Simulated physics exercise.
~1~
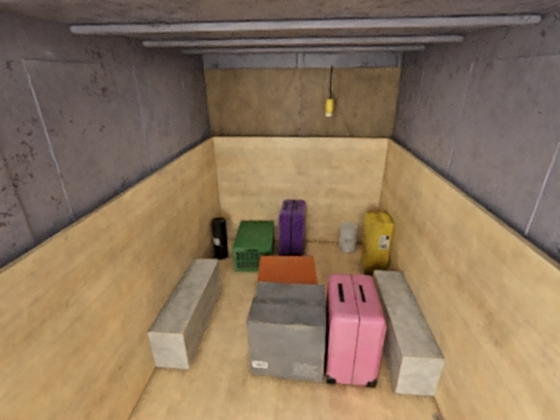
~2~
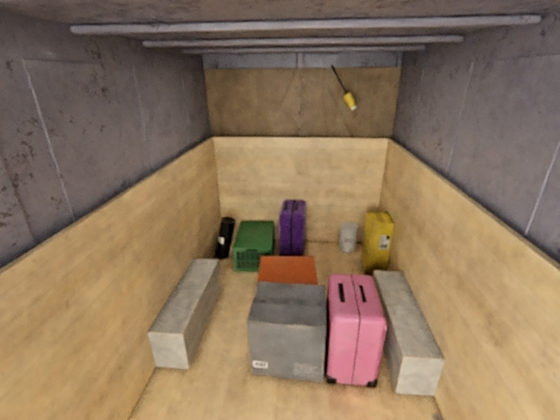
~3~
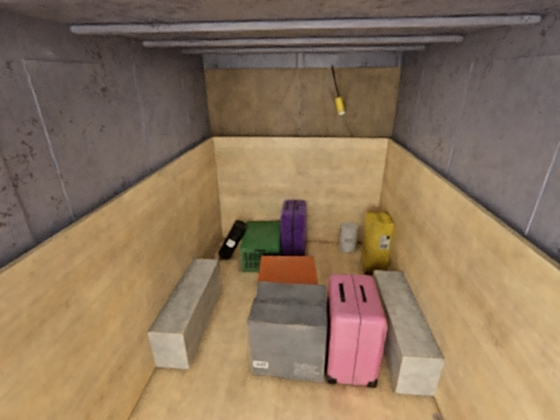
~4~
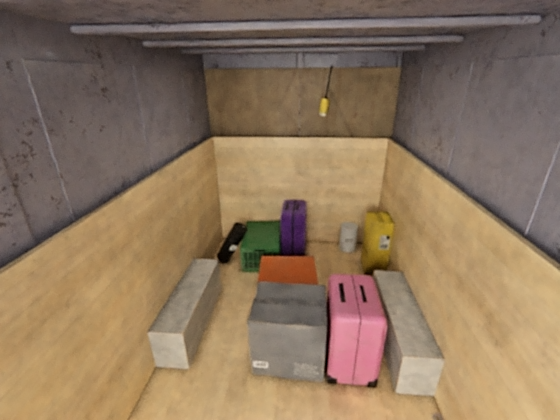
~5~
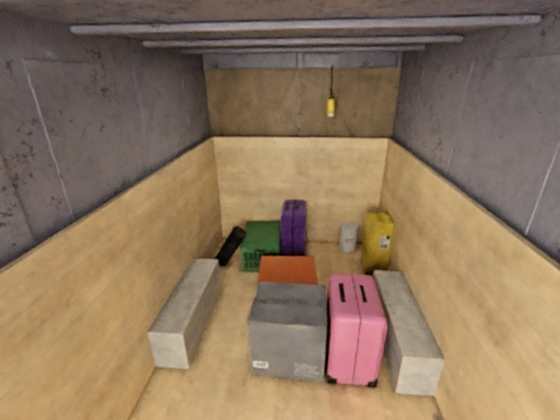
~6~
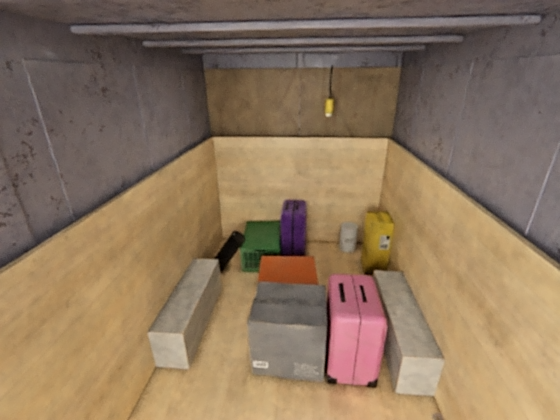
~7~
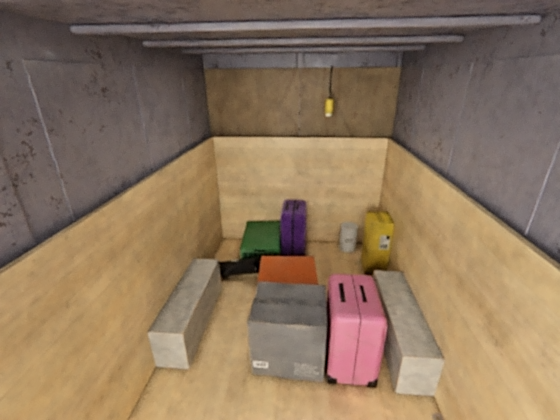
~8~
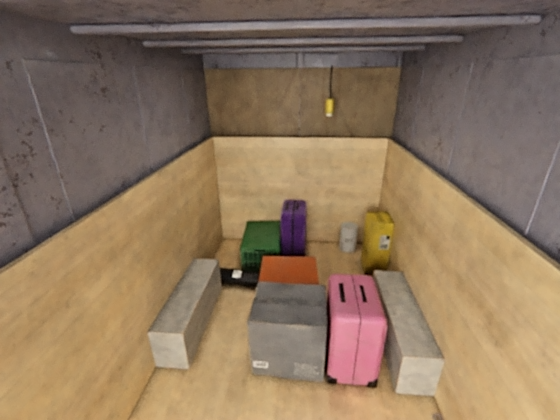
A large grey box stands beside an upright pink suitcase in the middle of a wood-lined van load bay, seen from the open end looking forwards. Behind them are an orange chest, a green chest, a purple suitcase and, to the right, a small white canister and a yellow box. A black canister stands at the back left. The hanging yellow lamp swings right, then back left and settles, while the black canister tips right and leans by the green chest. It then topples onto its side and ends lying in front of the green chest, the other things still standing.
